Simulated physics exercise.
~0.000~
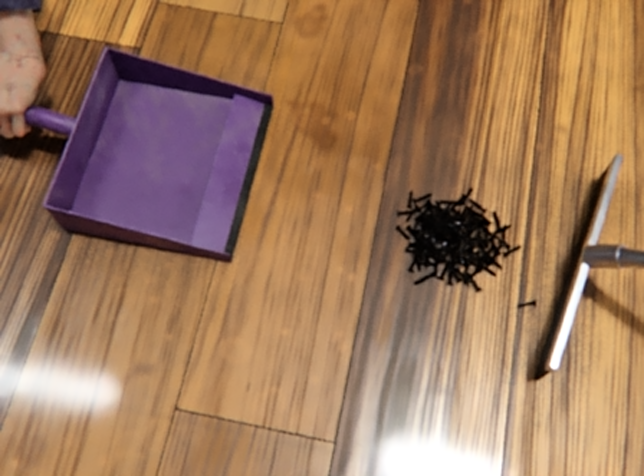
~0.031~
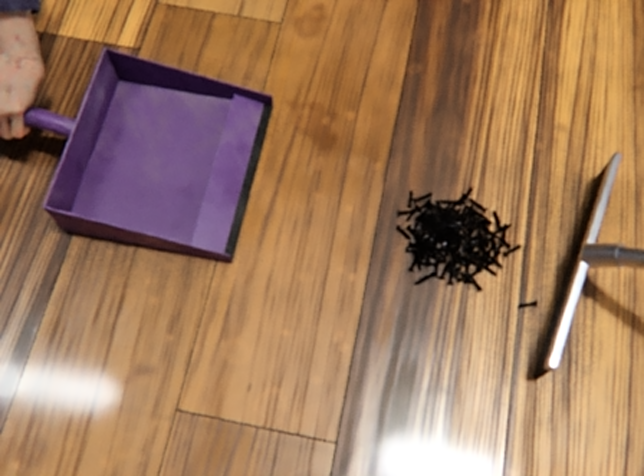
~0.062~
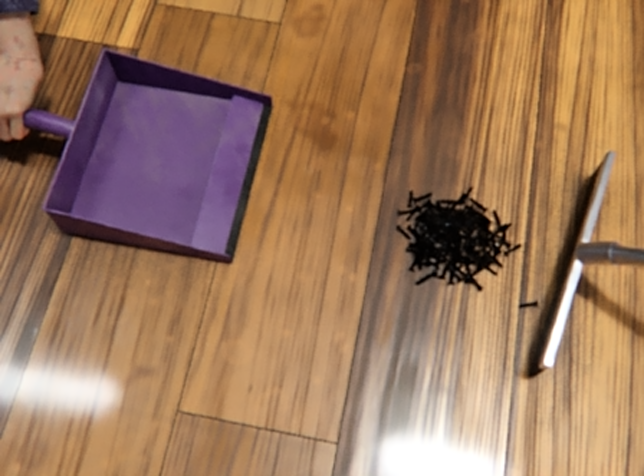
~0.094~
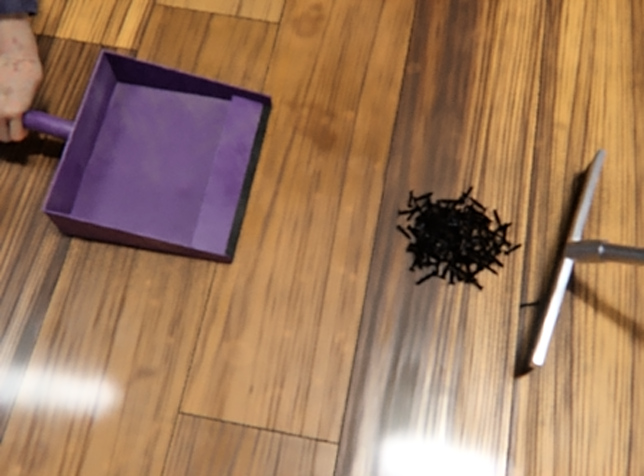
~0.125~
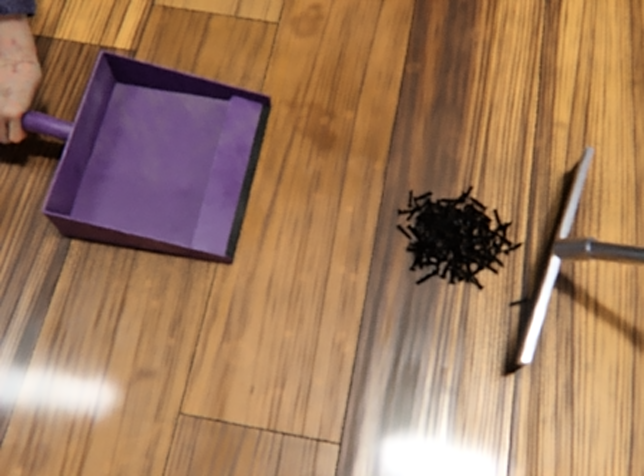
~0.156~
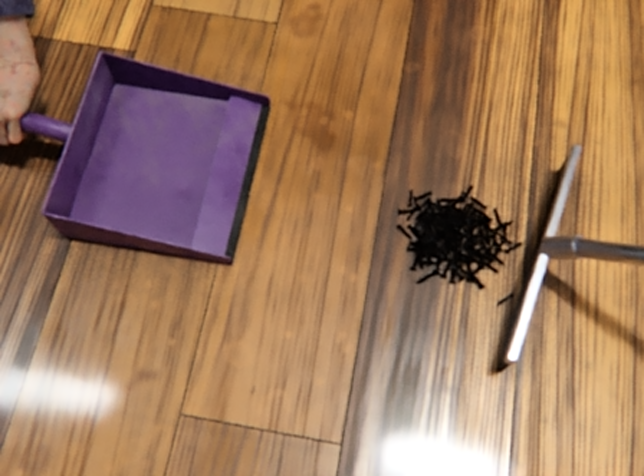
We see a hand holding a purple dustpan still on a wooden floor, with a pile of small black screws to its right, while a squeegee blade slides left toward the pile, nudging one stray screw along.
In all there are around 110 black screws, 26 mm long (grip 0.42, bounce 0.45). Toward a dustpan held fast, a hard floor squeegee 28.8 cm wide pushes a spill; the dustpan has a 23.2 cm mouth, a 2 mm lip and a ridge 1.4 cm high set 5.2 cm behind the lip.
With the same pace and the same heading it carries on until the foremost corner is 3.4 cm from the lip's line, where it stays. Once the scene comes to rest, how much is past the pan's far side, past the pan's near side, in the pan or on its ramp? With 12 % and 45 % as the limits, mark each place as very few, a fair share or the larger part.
My call: Far side: Very few; near side: Very few; pan: Very few.
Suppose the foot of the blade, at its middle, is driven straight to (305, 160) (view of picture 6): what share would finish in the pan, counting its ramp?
Roughly 5 %.
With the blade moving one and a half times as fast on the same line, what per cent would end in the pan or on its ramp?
Then near 5 in a hundred.
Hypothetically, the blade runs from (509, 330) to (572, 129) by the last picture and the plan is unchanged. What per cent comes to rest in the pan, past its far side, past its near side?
That ends as pan 10, far 25, and near 0.
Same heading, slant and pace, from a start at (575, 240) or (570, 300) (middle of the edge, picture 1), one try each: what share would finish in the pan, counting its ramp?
About 5 and 0 per cent.
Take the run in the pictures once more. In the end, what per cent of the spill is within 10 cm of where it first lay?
It comes to near 0 percent.
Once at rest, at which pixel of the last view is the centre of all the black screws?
(275, 210).
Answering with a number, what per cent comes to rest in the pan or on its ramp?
About 0 per cent.
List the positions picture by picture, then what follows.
In the first picture, blade from (551, 367) to (616, 162), moved 0.0 cm, 0 of the pieces shifted so far; middle of the pieces at (458, 237); pan at (158, 162).
In the second picture, blade from (550, 366) to (614, 160), moved 0.2 cm, 0 of the pieces shifted so far; middle of the pieces at (458, 237).
In the third picture, blade from (545, 365) to (608, 159), moved 0.9 cm, 0 of the pieces shifted so far; middle of the pieces at (459, 236).
In the fourth picture, blade from (535, 363) to (598, 157), moved 2.1 cm, 0 of the pieces shifted so far; middle of the pieces at (459, 236).
In the fifth picture, blade from (523, 361) to (586, 154), moved 3.6 cm, 1 of the pieces shifted so far; middle of the pieces at (459, 235).
In the sixth picture, blade from (510, 359) to (574, 152), moved 5.1 cm, 1 of the pieces shifted so far; middle of the pieces at (459, 235); pan at (156, 166). Its pace works out near 0.48 m/s, heading 5 degrees towards the viewer's side.
After 0.46 s, middle of the blade 22 cm from the lip; 0 % over the lip, far side 0 %, near side 0 %.
After 0.67 s, middle of the blade 12 cm from the lip; 0 % over the lip, far side 0 %, near side 5 %.
After 0.99 s, middle of the blade 6 cm from the lip; 0 % over the lip, far side 0 %, near side 5 %.
By 1.3 s all is still; far side 0 %, near side 5 %, pan 0 %, in front of the lip or behind the blade 95 %.
